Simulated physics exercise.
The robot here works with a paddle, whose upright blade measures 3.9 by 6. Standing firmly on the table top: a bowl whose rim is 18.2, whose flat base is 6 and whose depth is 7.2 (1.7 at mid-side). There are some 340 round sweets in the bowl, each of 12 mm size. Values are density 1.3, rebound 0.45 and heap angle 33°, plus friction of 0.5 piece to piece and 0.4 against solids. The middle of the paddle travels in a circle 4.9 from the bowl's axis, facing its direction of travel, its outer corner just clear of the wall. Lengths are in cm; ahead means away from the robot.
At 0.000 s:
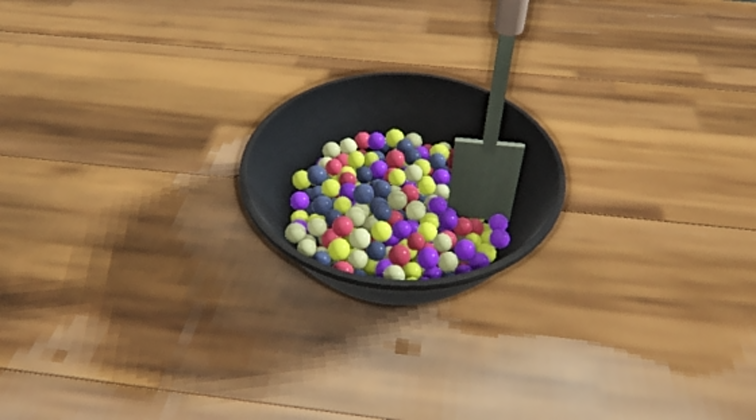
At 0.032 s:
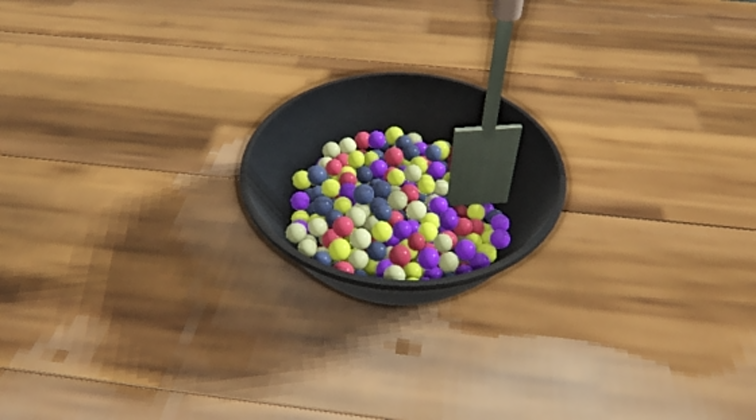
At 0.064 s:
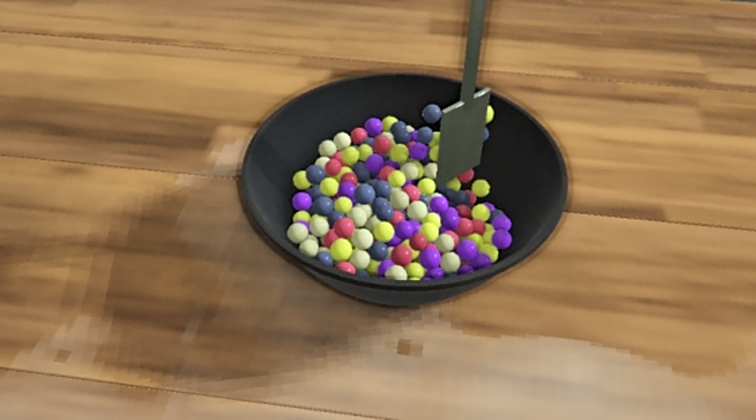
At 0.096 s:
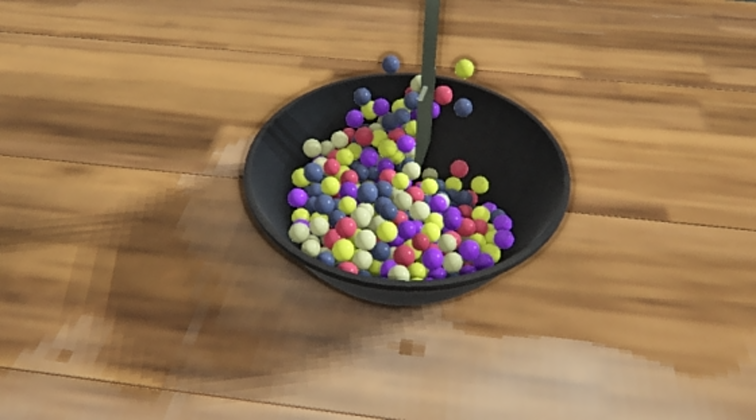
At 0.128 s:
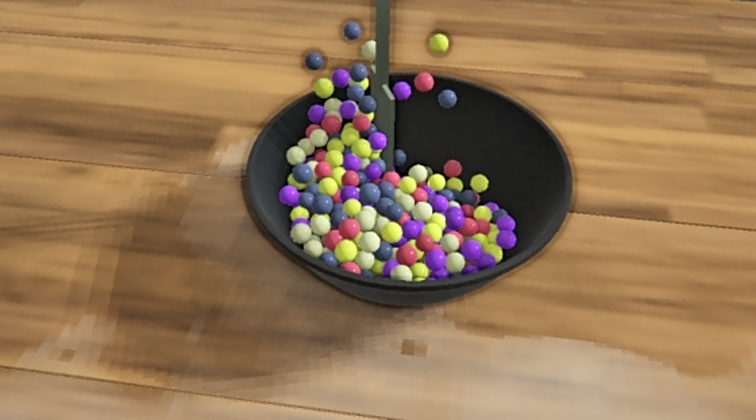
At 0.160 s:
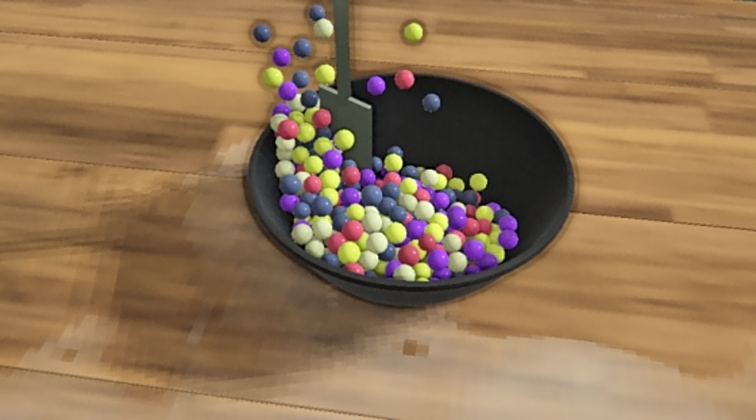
Colorful round sweets flew up at the back and left of a black bowl on a wooden table as a flat paddle swept from the right side around the back toward the left, pushing through them.
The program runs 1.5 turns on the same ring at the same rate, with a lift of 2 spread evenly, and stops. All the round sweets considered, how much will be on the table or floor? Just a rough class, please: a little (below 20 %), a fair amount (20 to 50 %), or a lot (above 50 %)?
A fair amount.
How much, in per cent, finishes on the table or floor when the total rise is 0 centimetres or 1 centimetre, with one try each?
40 and 30 %.
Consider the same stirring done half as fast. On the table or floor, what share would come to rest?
5 %.
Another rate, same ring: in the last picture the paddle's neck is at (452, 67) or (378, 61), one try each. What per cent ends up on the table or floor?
About 5 per cent, then about 20 per cent.
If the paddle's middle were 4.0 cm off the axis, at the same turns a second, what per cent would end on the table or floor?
Then some 30 percent.
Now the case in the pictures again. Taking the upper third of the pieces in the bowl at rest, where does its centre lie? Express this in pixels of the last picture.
Somewhere close to (410, 211).
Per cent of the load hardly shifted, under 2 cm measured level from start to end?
I'd say something near 50 percent.
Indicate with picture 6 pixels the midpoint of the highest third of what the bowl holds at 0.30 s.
About (457, 236) in the last picture.
After 0.30 s, 298° round, highest piece 15 above the table; 284 in the bowl, 7 on the table or floor, 48 in flight or on the tool.
After 0.43 s, 85° round, highest piece 10 above the table; 256 in the bowl, 55 on the table or floor, 28 in flight or on the tool.
After 0.70 s, 180° round, highest piece 6 above the table; 251 in the bowl, 88 on the table or floor.
After 1.40 s, 180° round, highest piece 5 above the table; 251 in the bowl, 88 on the table or floor.
In the end, 251 in the bowl, 88 on the table or floor. That is 26 % on the table or floor.
